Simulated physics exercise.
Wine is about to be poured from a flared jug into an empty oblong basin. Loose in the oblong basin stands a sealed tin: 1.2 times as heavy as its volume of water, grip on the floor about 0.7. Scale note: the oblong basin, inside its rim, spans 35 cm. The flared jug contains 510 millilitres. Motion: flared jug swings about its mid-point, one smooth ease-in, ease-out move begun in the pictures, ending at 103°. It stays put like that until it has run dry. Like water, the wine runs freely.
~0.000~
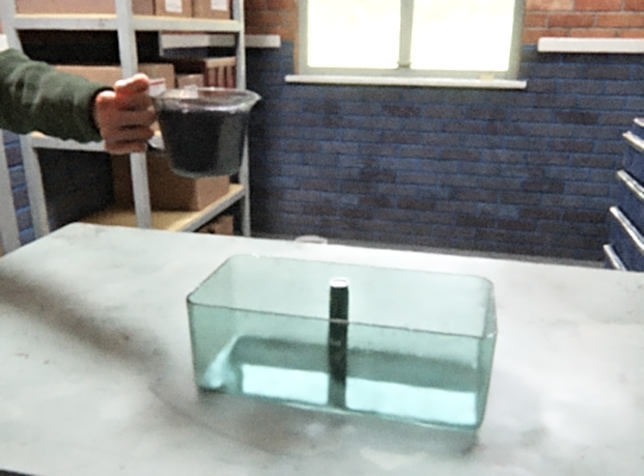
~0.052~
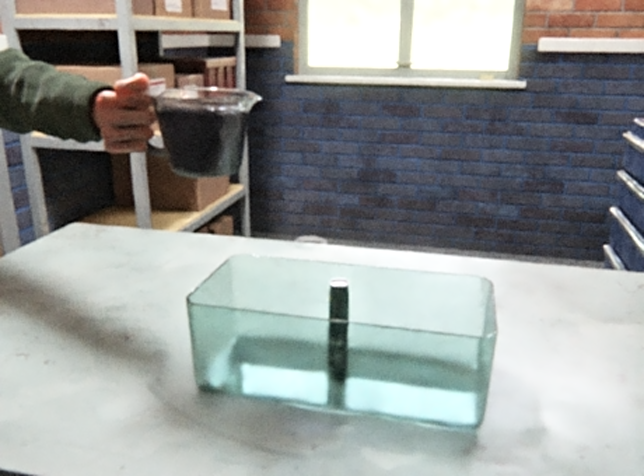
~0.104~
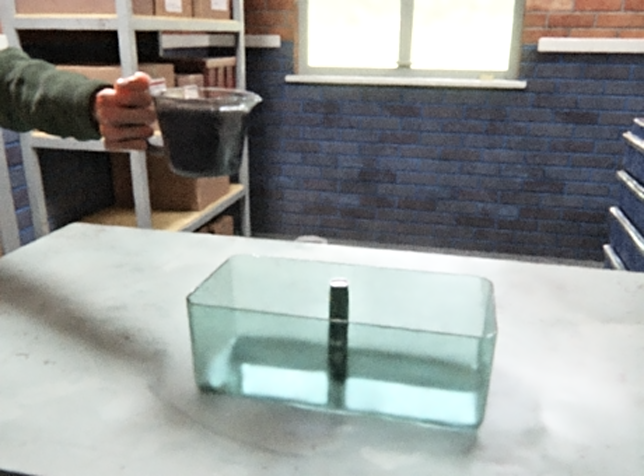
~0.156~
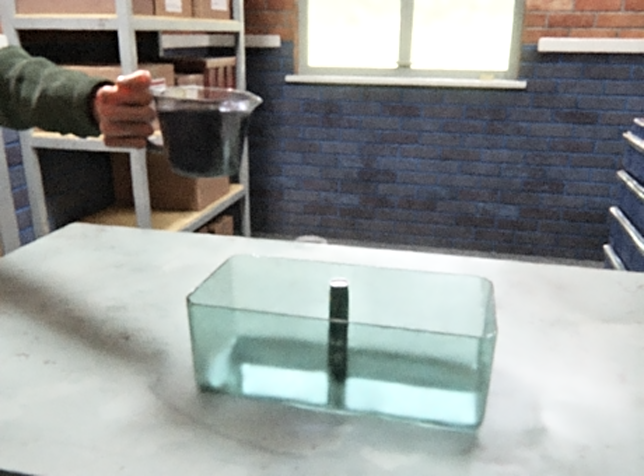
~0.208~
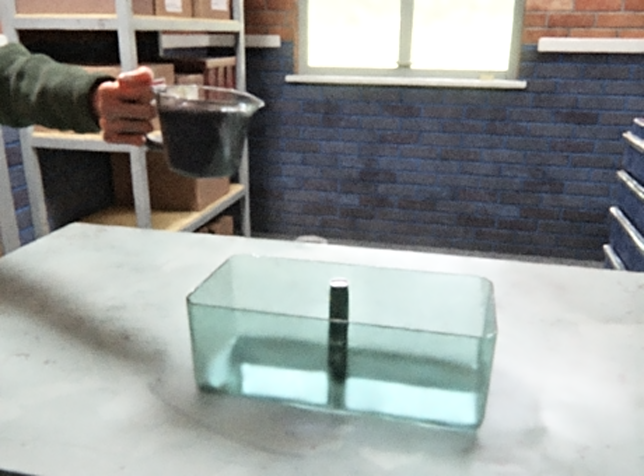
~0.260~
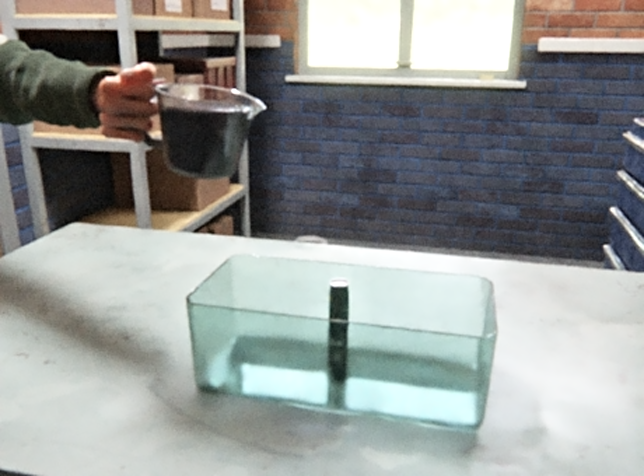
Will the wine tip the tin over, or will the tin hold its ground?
It is tipped over.
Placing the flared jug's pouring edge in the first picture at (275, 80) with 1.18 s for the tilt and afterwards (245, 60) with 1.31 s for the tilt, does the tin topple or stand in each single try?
The tin overturns the first time and overturns the second time.
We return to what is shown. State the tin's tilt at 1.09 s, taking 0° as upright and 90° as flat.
Some 35°.
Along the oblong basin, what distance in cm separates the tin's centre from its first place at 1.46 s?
Centre to centre, close to 9 cm.
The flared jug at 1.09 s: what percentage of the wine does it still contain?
Around 14 in a hundred is still there.
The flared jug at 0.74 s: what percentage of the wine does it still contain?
Roughly 70 %.
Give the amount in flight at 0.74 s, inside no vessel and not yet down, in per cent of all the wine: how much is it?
Roughly 24 percent.
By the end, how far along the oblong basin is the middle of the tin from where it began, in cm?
Some 9.0 cm.
Then, 0.74 s in, the tilt is 59° and 70 per cent is still to pour; the tin stands where it began.
Then, 1.09 s in, the tilt is 93° and 13 per cent is still to pour; the tin leans 36°.
Then, 1.46 s in, the tilt is 103° and 0 per cent is still to pour; the tin lies on its side.
Then, 1.86 s in, the tilt is 103° and 0 per cent is still to pour; the tin lies on its side.
Finally, the tin lies on its side.
